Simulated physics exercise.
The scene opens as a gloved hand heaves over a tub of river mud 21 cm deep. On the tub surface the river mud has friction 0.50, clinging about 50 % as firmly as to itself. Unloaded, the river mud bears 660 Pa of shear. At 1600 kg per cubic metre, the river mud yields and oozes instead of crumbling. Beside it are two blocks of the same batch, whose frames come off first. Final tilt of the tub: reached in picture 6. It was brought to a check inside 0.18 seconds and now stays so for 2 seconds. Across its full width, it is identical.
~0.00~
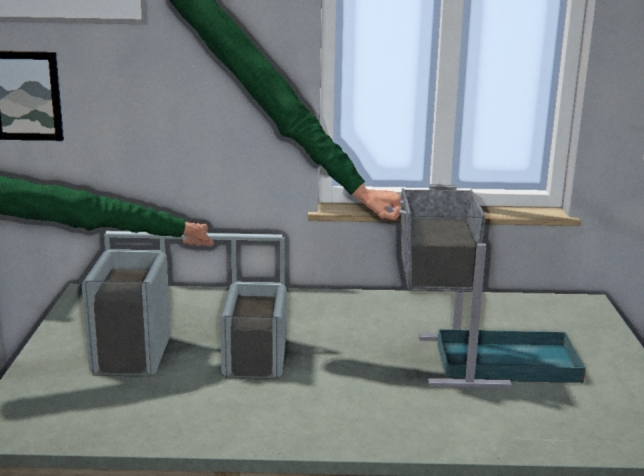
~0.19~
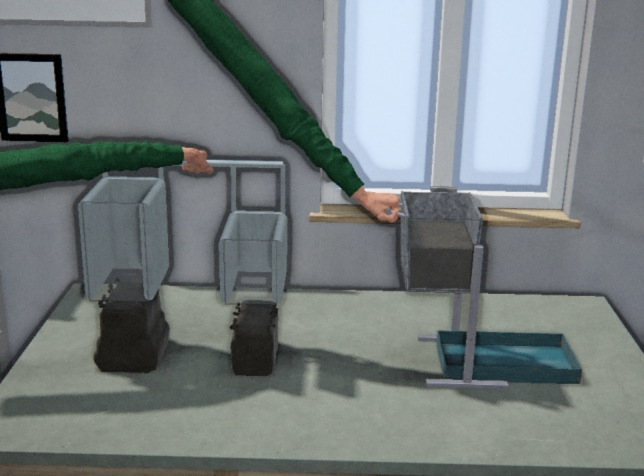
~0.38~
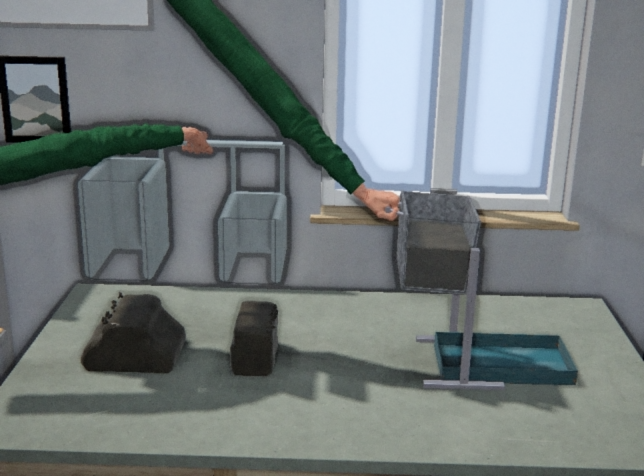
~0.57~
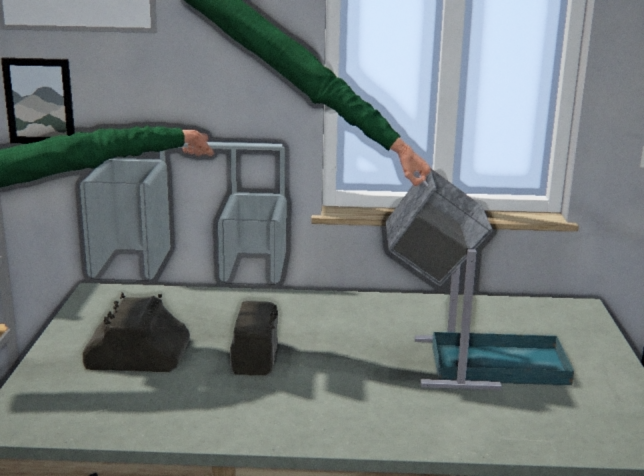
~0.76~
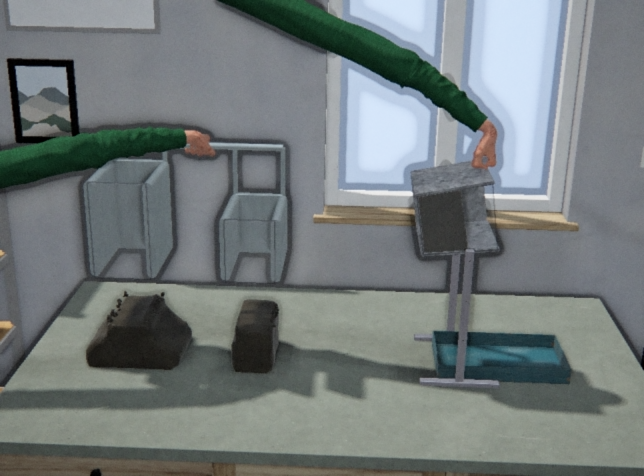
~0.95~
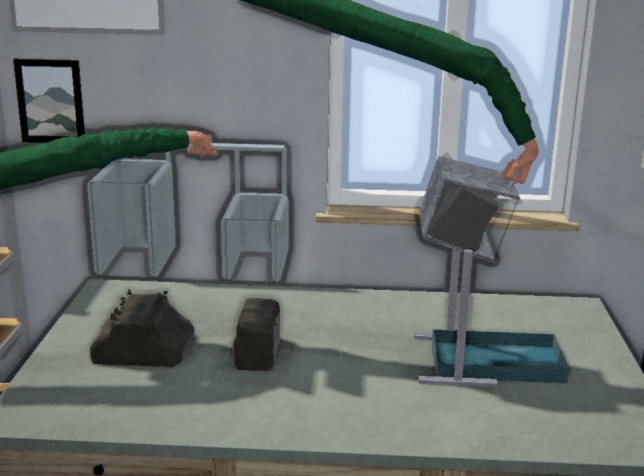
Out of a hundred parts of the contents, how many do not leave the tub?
Around 0 in every hundred.
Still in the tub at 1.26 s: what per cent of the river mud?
About 35 %.
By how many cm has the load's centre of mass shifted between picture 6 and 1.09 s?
Displacement noted: Approx. 7 cm... about that.
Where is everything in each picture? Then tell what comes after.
Handle-side rim at (411, 215), tilt 0 degrees; crest of the river mud at (420, 245); block heights 25 cm, 16 cm (left to right), in the first picture.
Handle-side rim at (410, 217), tilt 0 degrees; crest of the river mud at (418, 247); block heights 22 cm, 16 cm (left to right), in the second picture.
Handle-side rim at (409, 217), tilt 3 degrees; crest of the river mud at (412, 247); block heights 16 cm, 15 cm (left to right), in the third picture.
Handle-side rim at (436, 190), tilt 35 degrees; crest of the river mud at (420, 218); block heights 16 cm, 15 cm (left to right), in the fourth picture.
Handle-side rim at (493, 185), tilt 81 degrees; crest of the river mud at (458, 192); block heights 16 cm, 15 cm (left to right), in the fifth picture.
Handle-side rim at (518, 200), tilt 105 degrees; crest of the river mud at (463, 190); block heights 16 cm, 15 cm (left to right), in the sixth picture.
After 1.09 s, the tub is at 105 degrees and holds 86 %.
After 1.26 s, the tub is at 105 degrees and holds 36 %.
After 1.43 s, the tub is at 105 degrees and holds 0 %.
After 1.60 s, the tub is at 105 degrees and holds 0 %.
After 2.95 s, the tub is at 105 degrees and holds 0 %.
